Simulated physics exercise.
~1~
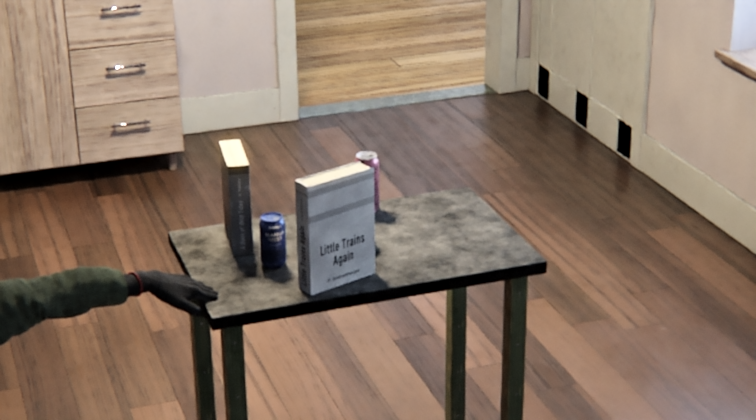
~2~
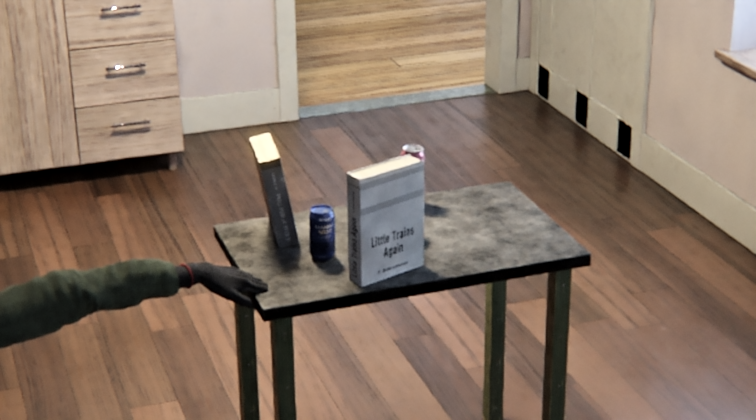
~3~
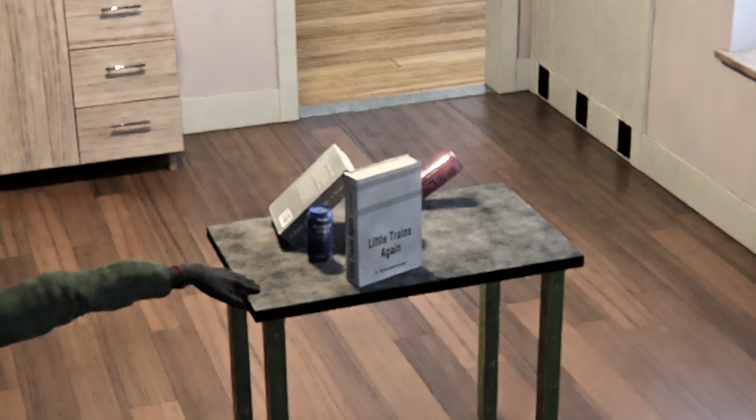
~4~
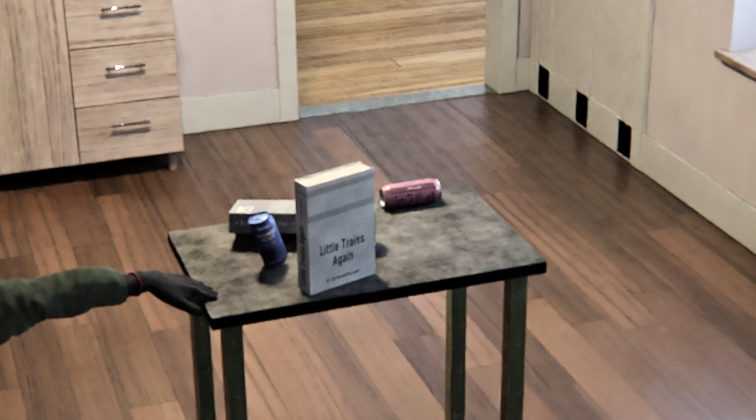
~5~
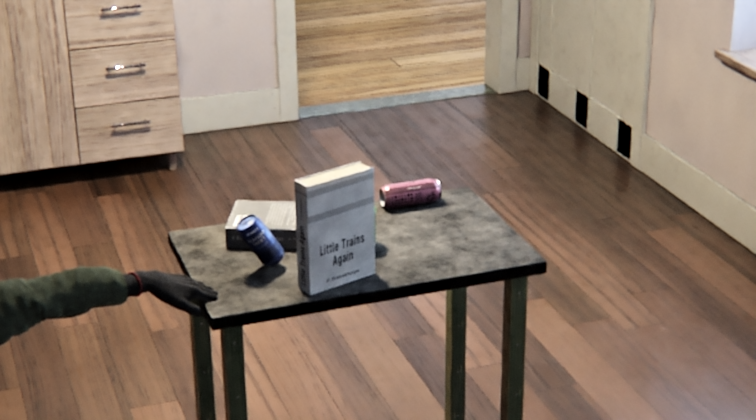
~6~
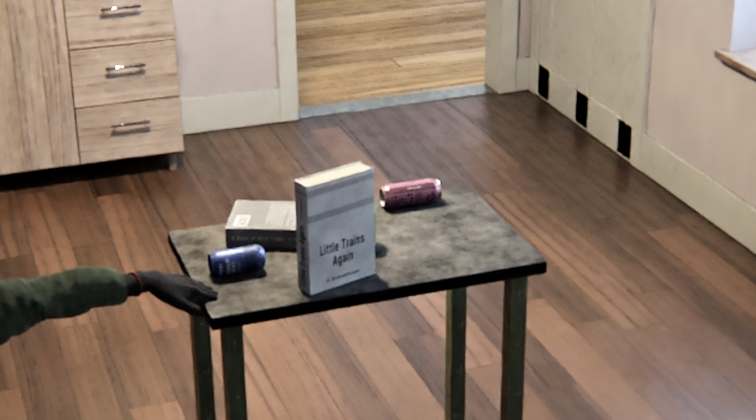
A small table with a mottled grey top stands on a wooden floor, seen from above at an angle, with a gloved hand at its left corner. On it are a grey book and a blue can at left, a white book in front, and a pink can behind. The table jerks right, and the grey book leans left. As the table is pulled back left, the grey book and pink can tip over and land on their sides. The blue can then leans and topples too, while the white book ends upright.
